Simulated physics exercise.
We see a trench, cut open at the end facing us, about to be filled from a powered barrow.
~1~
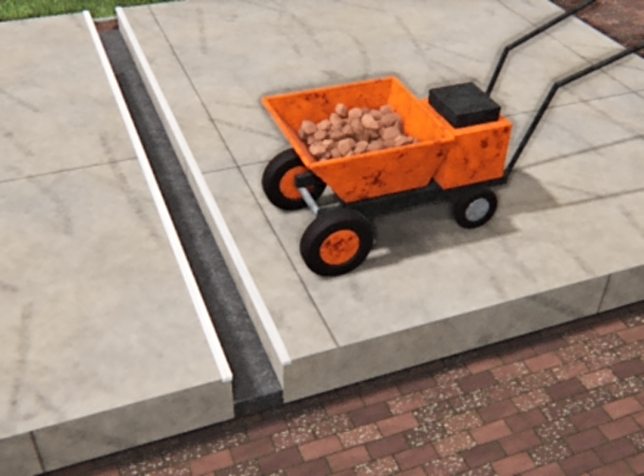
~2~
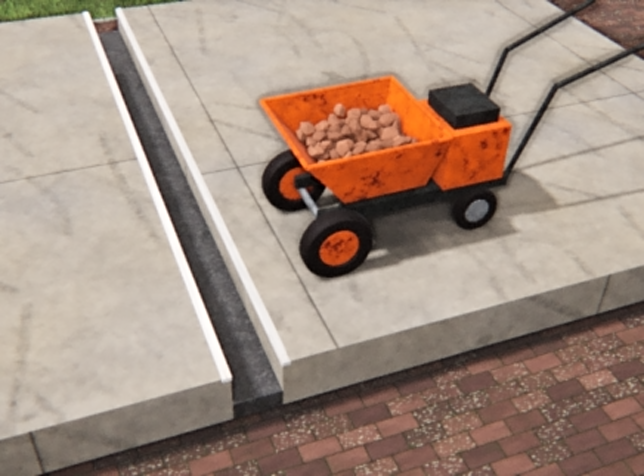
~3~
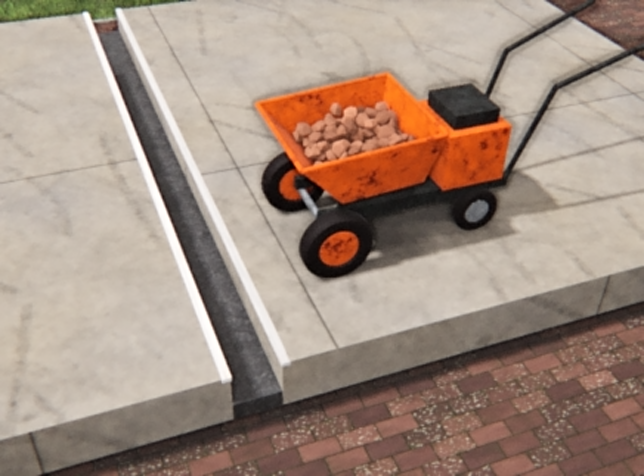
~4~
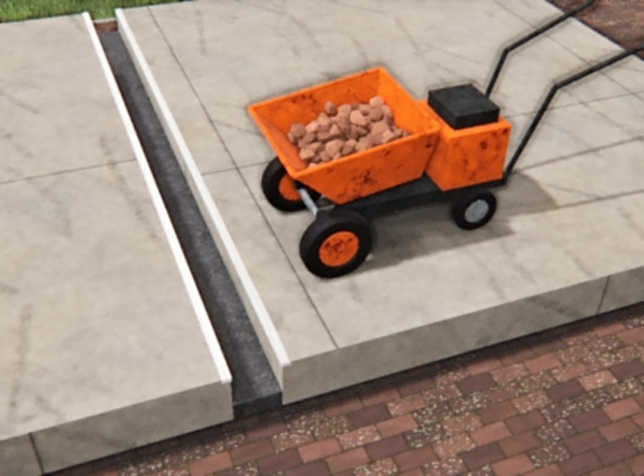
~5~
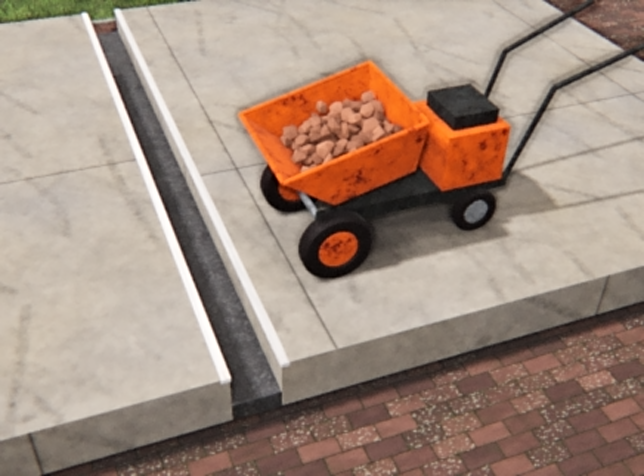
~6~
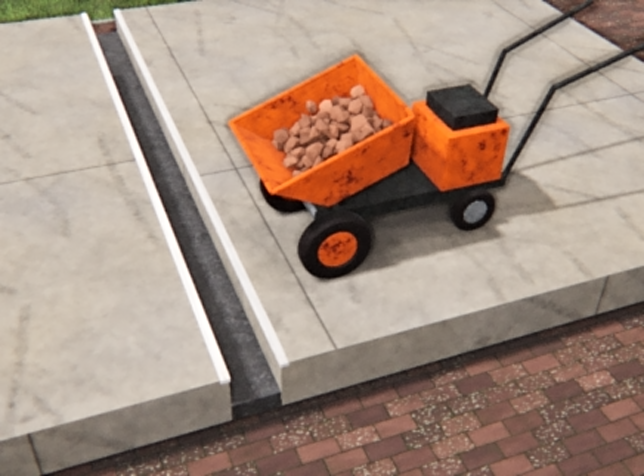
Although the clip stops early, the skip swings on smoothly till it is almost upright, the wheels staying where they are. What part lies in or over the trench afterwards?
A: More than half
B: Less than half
More than half.
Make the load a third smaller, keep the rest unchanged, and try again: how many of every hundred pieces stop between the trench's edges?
Something near 80 percent of it.
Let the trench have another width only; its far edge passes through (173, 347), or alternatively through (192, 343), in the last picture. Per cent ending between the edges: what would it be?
Roughly 100 % first, 90 % second.
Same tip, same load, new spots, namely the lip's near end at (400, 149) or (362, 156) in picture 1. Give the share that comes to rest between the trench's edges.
First try: 20 per cent; second try: 60 per cent.
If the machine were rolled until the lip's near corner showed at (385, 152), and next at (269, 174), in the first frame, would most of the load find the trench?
Respectively: A smaller portion, a smaller portion.
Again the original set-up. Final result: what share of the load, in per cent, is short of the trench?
About 0 per cent.
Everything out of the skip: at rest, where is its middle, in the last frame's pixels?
Somewhere close to (201, 280) in the last picture.
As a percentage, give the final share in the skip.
All told, it is near 0 percent.
Soon, skip tipped steeply; all in the skip.
A while on, skip tipped right over; about two thirds in the skip; about a quarter in or heaped over the trench; a small part beyond it.
Towards the end, skip tipped right over; a stray few in the skip; about two thirds in or heaped over the trench; about a quarter beyond it.
Finally, skip tipped right over; most in or heaped over the trench; about a quarter beyond it.
